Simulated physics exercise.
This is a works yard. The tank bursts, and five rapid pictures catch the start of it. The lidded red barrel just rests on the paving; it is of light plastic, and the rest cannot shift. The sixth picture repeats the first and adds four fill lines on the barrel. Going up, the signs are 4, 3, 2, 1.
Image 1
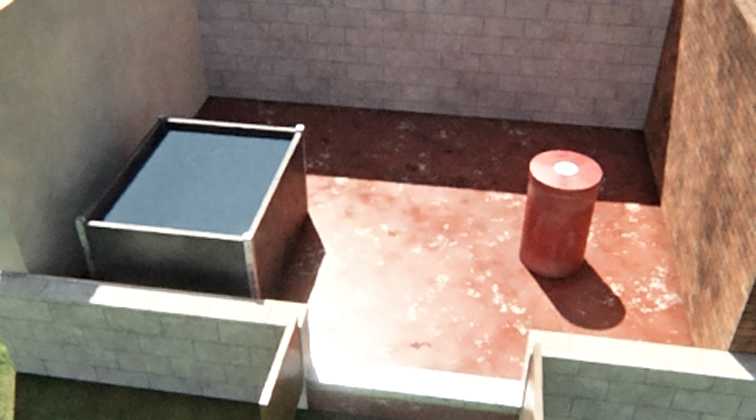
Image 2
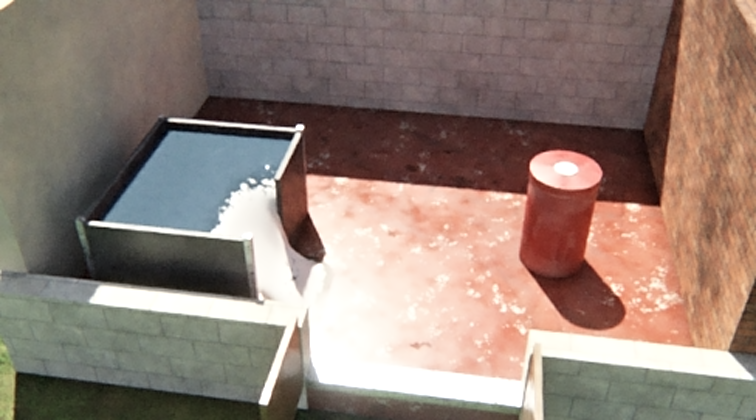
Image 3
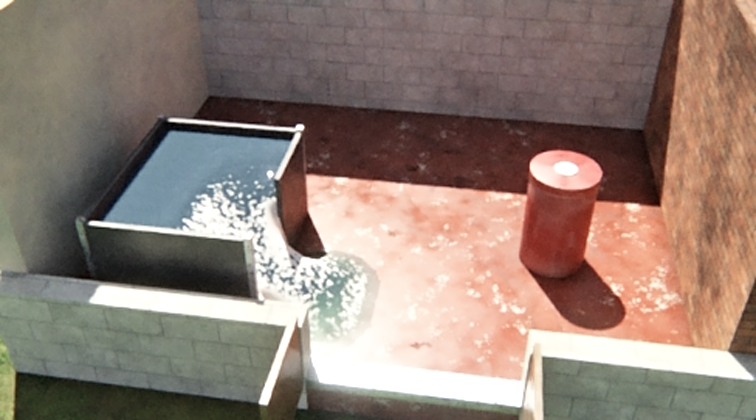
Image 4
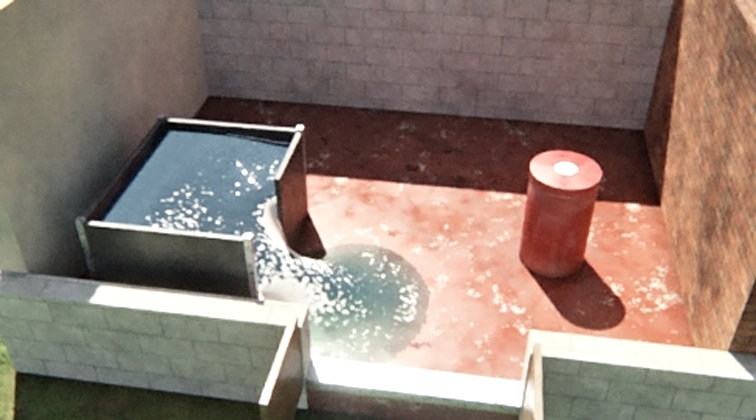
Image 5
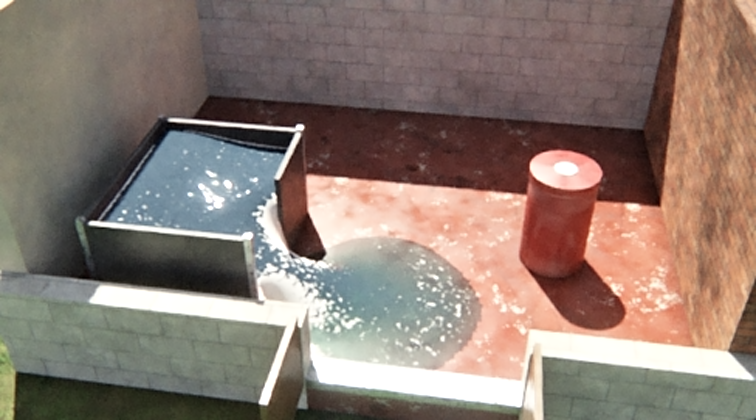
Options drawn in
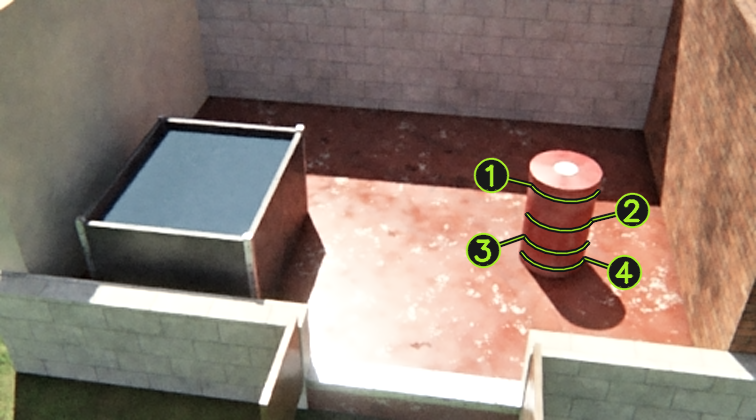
In a walled yard, water pours from a tank's open corner and spreads across the ground.
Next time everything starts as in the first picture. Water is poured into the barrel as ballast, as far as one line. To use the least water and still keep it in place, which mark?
3.
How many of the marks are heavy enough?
Three of the four.
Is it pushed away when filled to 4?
Yes, it does.
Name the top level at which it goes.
4 it is.
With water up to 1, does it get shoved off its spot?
No, not at all.
On the marked copy, 1 at (565, 201); 2 at (560, 230); 3 at (556, 253); 4 at (553, 269); from the bottom up 4, 3, 2, 1.
If 1 is chosen, it does not move.
If 2 is chosen, it does not move.
If 3 is chosen, it does not move.
If 4 is chosen, it is pushed about 3 times its own width away.
